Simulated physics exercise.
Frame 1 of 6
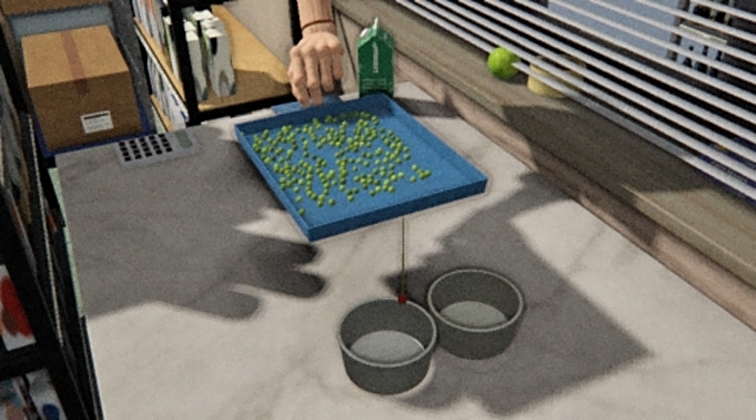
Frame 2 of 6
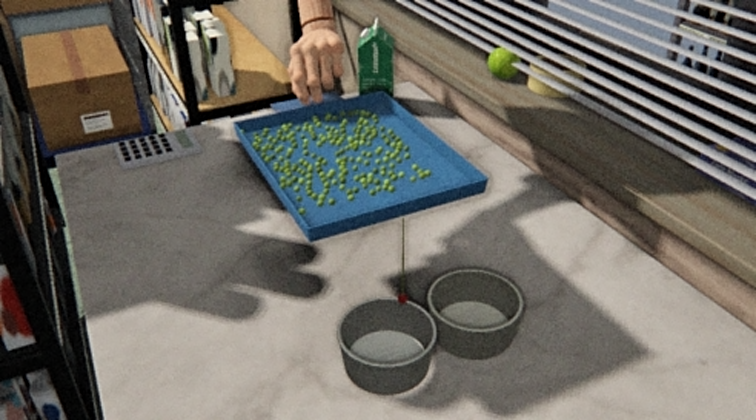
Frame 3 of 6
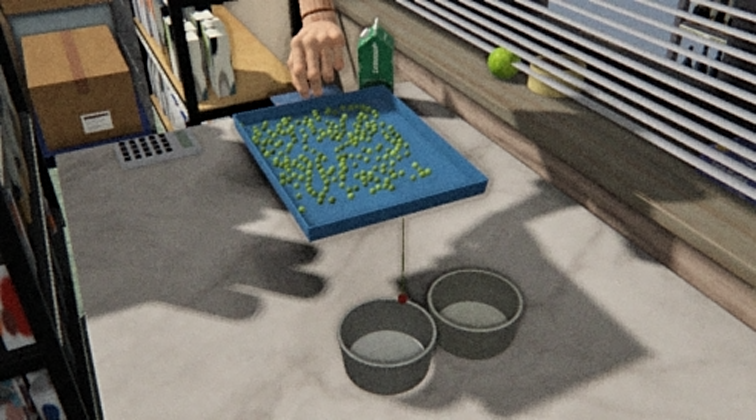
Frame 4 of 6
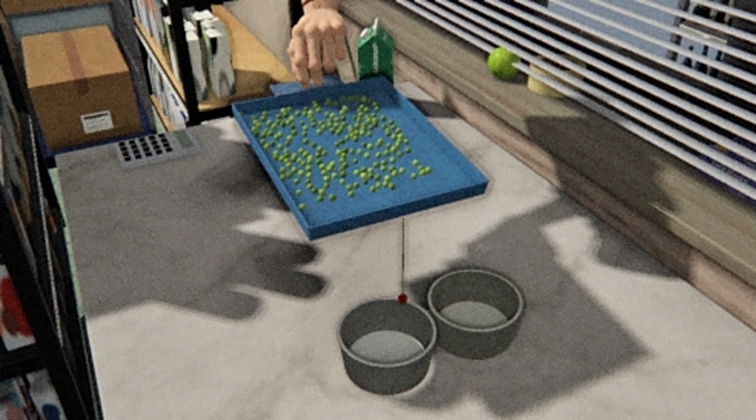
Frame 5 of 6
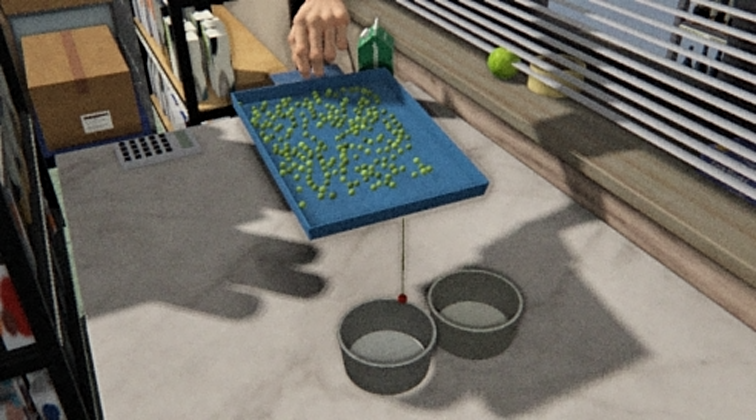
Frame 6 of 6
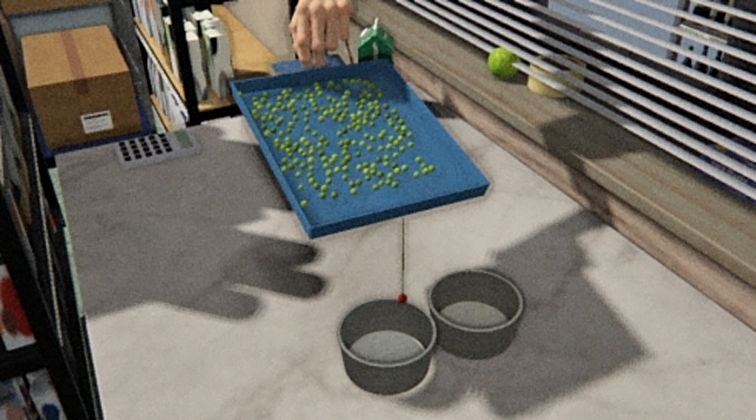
A hand gripping the far end of a blue tray scattered with small green peas slowly raises that end, tilting the tray slightly toward the viewer while the peas keep their places on it. The view looks down from a fixed, raised position on a pale marbled counter beside a blinded window. Two grey dishes sit below the near edge, by a red bead hanging on a thread, with a green carton behind.
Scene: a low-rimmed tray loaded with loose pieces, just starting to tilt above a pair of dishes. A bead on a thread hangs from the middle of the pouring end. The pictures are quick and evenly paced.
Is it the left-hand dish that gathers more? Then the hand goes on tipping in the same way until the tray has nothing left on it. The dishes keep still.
No.
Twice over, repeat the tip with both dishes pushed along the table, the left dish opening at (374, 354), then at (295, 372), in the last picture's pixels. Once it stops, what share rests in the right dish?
The first position comes out at 70 per cent, the other at 30 per cent.
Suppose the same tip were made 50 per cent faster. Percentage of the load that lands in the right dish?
Roughly 50 percent.
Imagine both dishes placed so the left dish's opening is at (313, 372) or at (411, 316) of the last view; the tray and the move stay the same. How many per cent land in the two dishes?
Roughly 40 per cent, then roughly 70 per cent.
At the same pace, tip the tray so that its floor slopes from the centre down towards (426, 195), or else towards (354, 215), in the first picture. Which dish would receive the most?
Try 1: The right-side dish; try 2: The left-side dish.
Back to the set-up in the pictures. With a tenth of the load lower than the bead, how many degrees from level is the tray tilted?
The tilt is near 105° by then.
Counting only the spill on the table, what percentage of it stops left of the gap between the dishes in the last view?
Roughly 30 in a hundred.
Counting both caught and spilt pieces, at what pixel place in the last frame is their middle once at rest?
Near (459, 336), more or less.
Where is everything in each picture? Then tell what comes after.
In the first frame, corners of the pouring end near (309, 227) and (485, 178), level; middle of the load near (338, 156), dried peas; left dish near (409, 375); right dish near (500, 340); bead on its thread near (403, 298).
In the second frame, corners of the pouring end near (309, 227) and (486, 178), level; middle of the load near (337, 154).
In the third frame, corners of the pouring end near (310, 227) and (486, 179), tipped barely, lowest at the right corner; middle of the load near (337, 150).
In the fourth frame, corners of the pouring end near (310, 226) and (486, 180), tipped a little, lowest at the right corner; middle of the load near (338, 144).
In the fifth frame, corners of the pouring end near (311, 226) and (487, 181), tipped a little, lowest at the right corner; middle of the load near (338, 139).
In the sixth frame, corners of the pouring end near (311, 226) and (487, 183), tipped a little, lowest at the right corner; middle of the load near (340, 134); left dish near (409, 375); right dish near (500, 340).
Shortly afterwards, tray tipped steeply; all but a few on the tray; only a few in the left dish; only a few in the right dish; only a few in the air.
Next, tray tipped right over; all but a few on the tray; only a few in the left dish; only a few in the right dish; only a few outside both; only a few in the air.
Some moments later, tray tipped past a quarter turn; near a quarter in the left dish; near half in the right dish; near a quarter outside both.
In the end, tray tipped past a quarter turn; near a quarter in the left dish; near half in the right dish; near a quarter outside both.
